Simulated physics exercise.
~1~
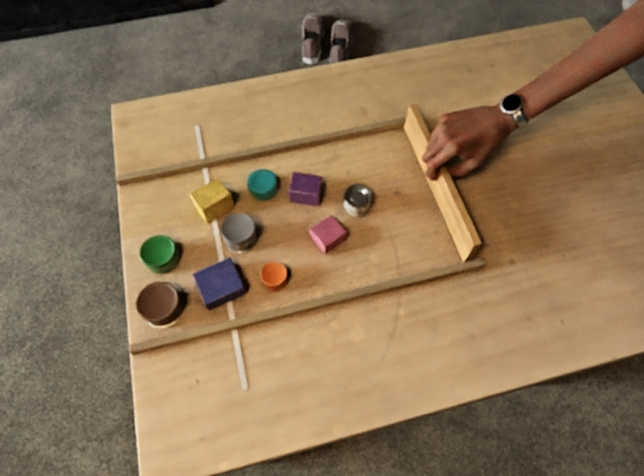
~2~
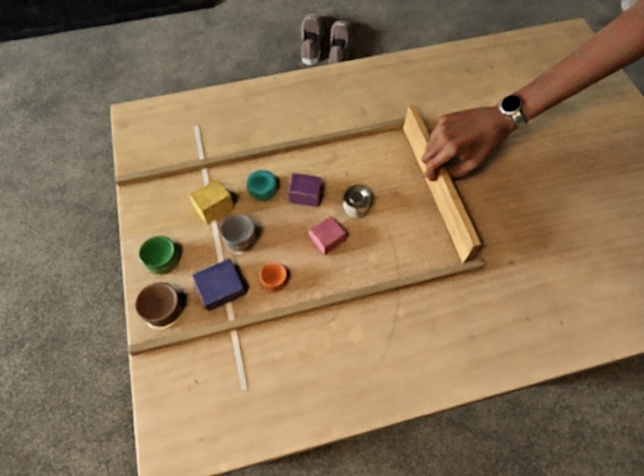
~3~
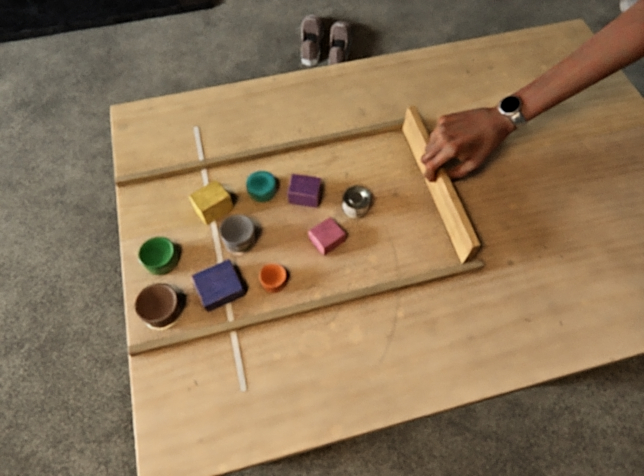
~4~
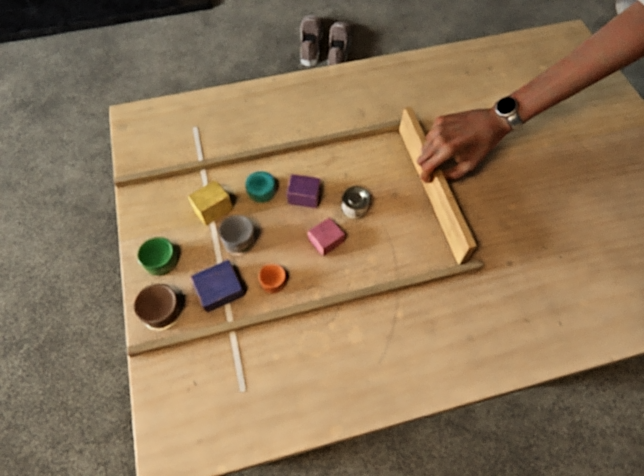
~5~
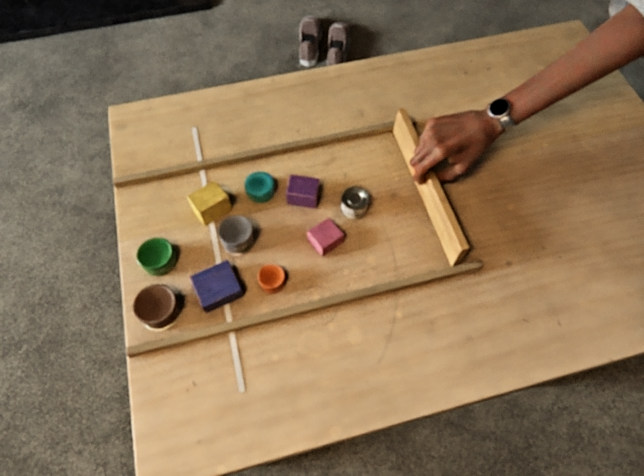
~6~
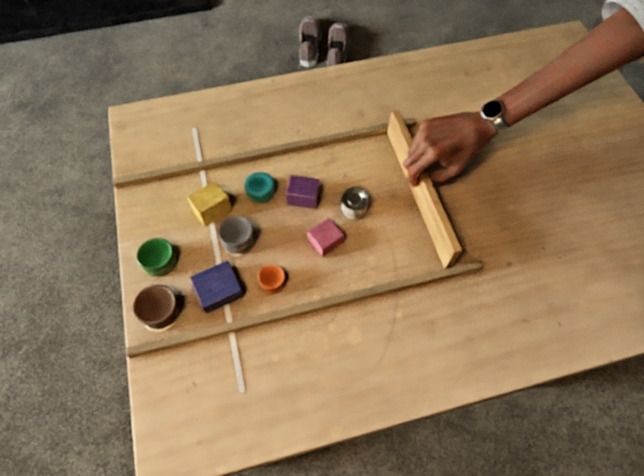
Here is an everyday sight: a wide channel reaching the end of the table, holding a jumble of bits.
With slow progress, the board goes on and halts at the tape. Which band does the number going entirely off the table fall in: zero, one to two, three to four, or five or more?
It falls in the zero band.
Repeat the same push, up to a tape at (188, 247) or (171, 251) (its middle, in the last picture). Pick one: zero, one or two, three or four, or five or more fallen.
At each place: One to two and one to two.
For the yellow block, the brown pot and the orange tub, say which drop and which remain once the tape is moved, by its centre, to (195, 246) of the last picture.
Going in order, the yellow block keeps its spot, then the brown pot goes off the edge, then the orange tub keeps its spot.
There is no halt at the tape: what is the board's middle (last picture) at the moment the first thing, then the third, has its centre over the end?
At (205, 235) for the first, at (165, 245) for the third.
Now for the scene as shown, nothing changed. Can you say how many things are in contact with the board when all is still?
Well, it touches 5.
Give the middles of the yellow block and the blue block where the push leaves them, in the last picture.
Roughly (167, 213) for the first and roughly (175, 299) for the second.
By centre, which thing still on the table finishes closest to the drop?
Looks like the brown pot to me.
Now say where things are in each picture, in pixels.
In the first picture, brown pot (161, 305); green tub (160, 255); blue block (220, 284); board (439, 179); tape (218, 239).
In the second picture, green tub (159, 255); purple block (305, 190).
In the third picture, blue block (219, 286); orange tub (273, 278).
In the fourth picture, brown pot (159, 307); yellow block (211, 203).
In the fifth picture, green tub (157, 257); board (427, 183).
In the sixth picture, brown pot (158, 308); green tub (157, 257); blue block (217, 287); board (421, 185); tape (215, 241).
A little later, none off yet; brown pot at rest near (158, 308); green tub at rest near (157, 257); blue block at rest near (217, 287).
When it is over, the number that fall off is zero.
